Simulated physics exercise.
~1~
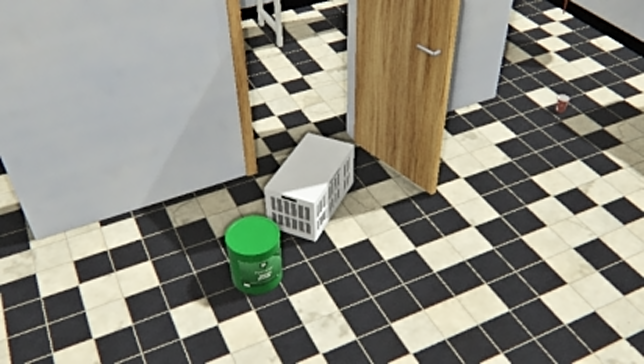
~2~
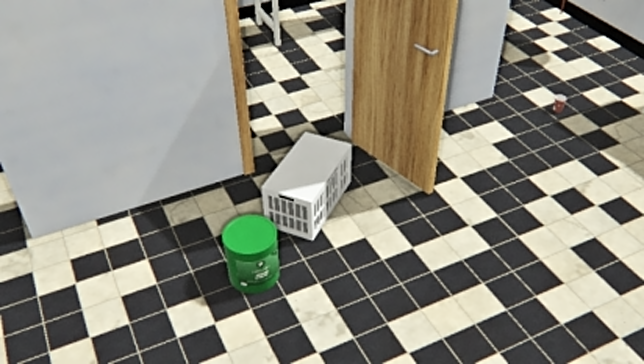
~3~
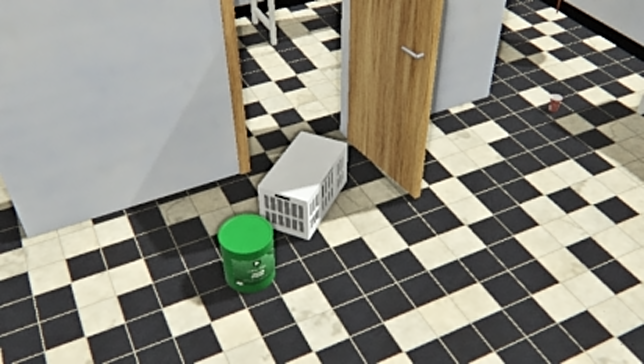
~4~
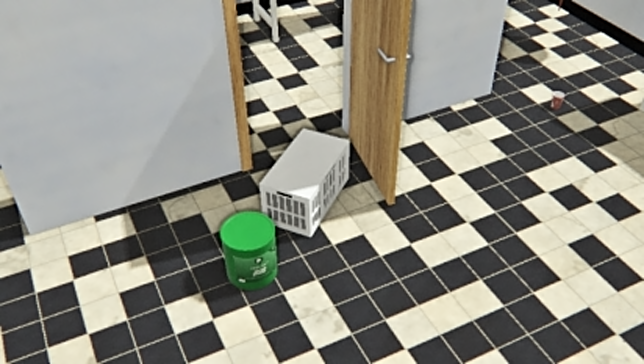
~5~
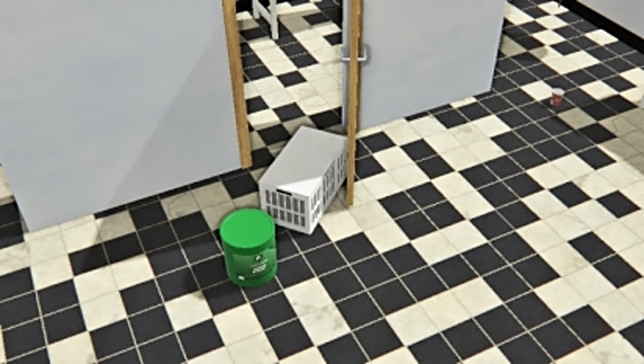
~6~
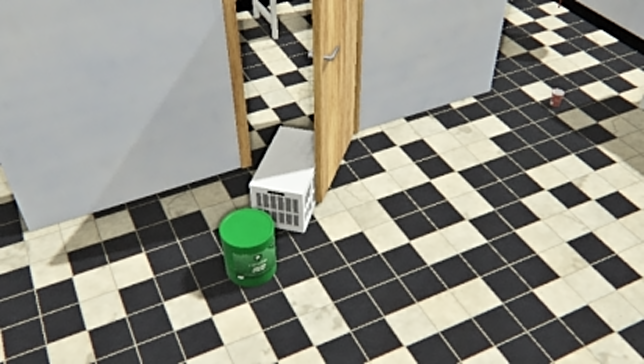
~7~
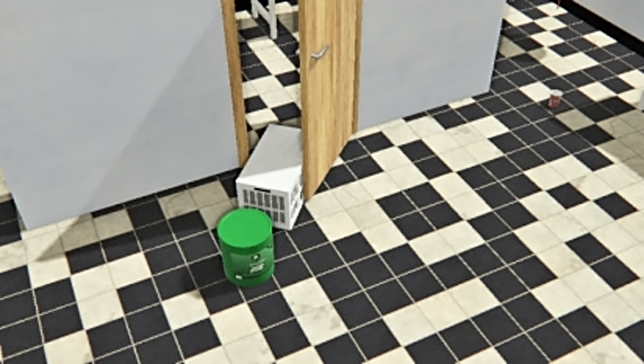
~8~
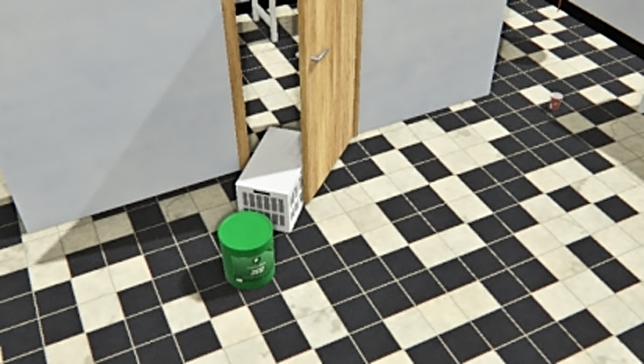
A wooden door swings toward closing, nudges a white chest left and stops partly open.
